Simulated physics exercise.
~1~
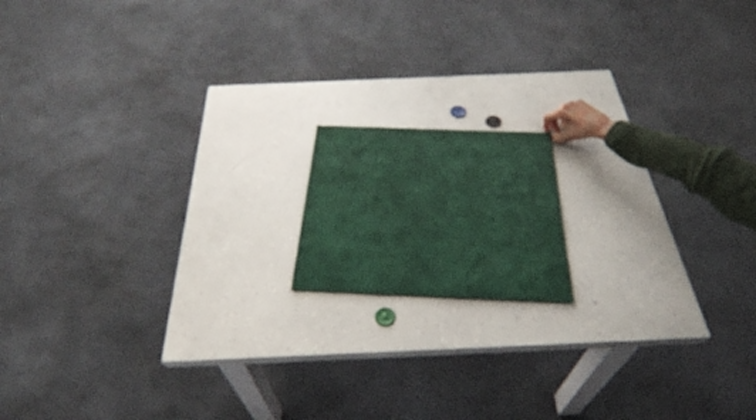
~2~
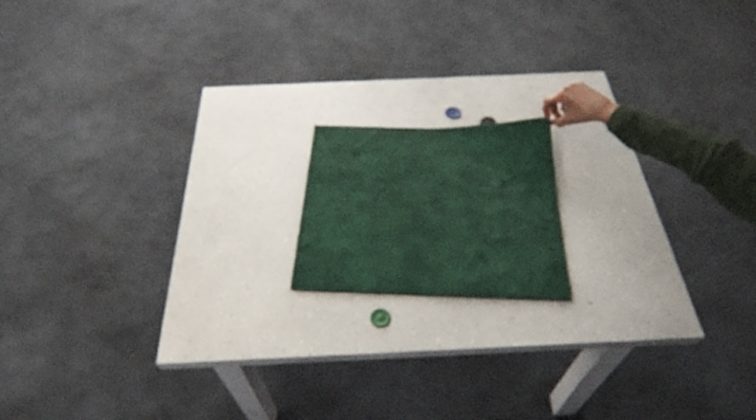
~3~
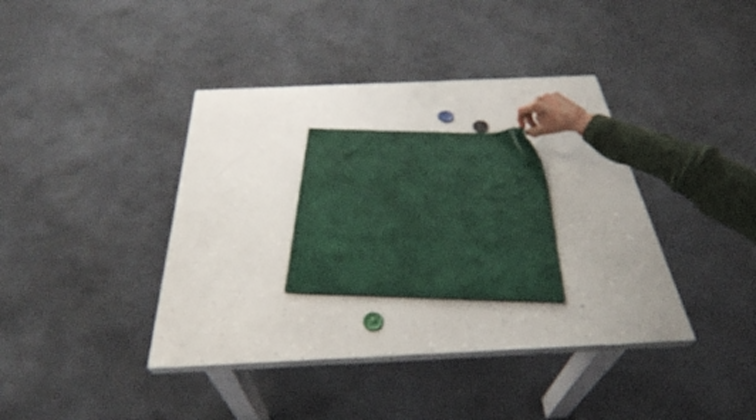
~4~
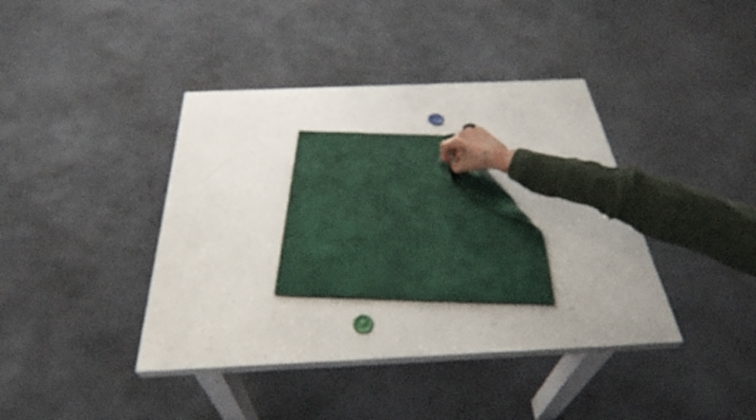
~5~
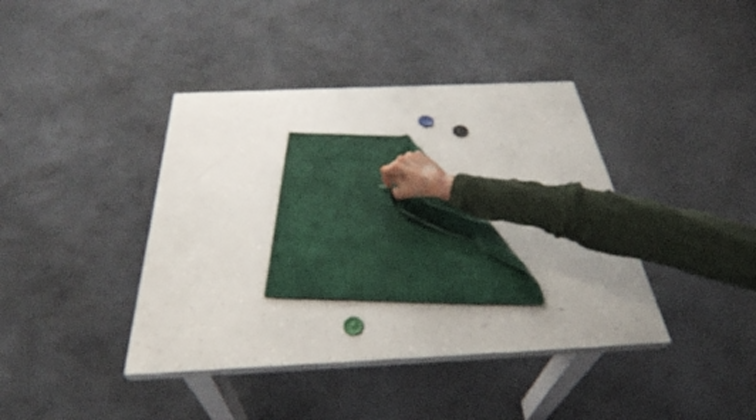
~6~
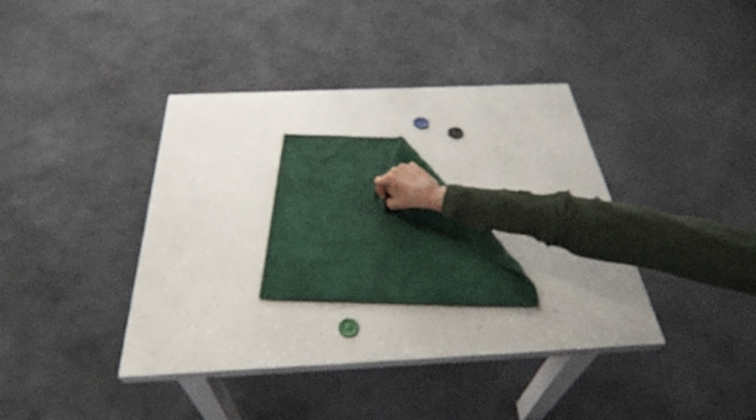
A hand in a dark green sleeve pinched the far right corner of a green cloth on a white table, lifted it and folded it inward toward the middle, ending still holding it there, with the blue, black and green discs all left uncovered.
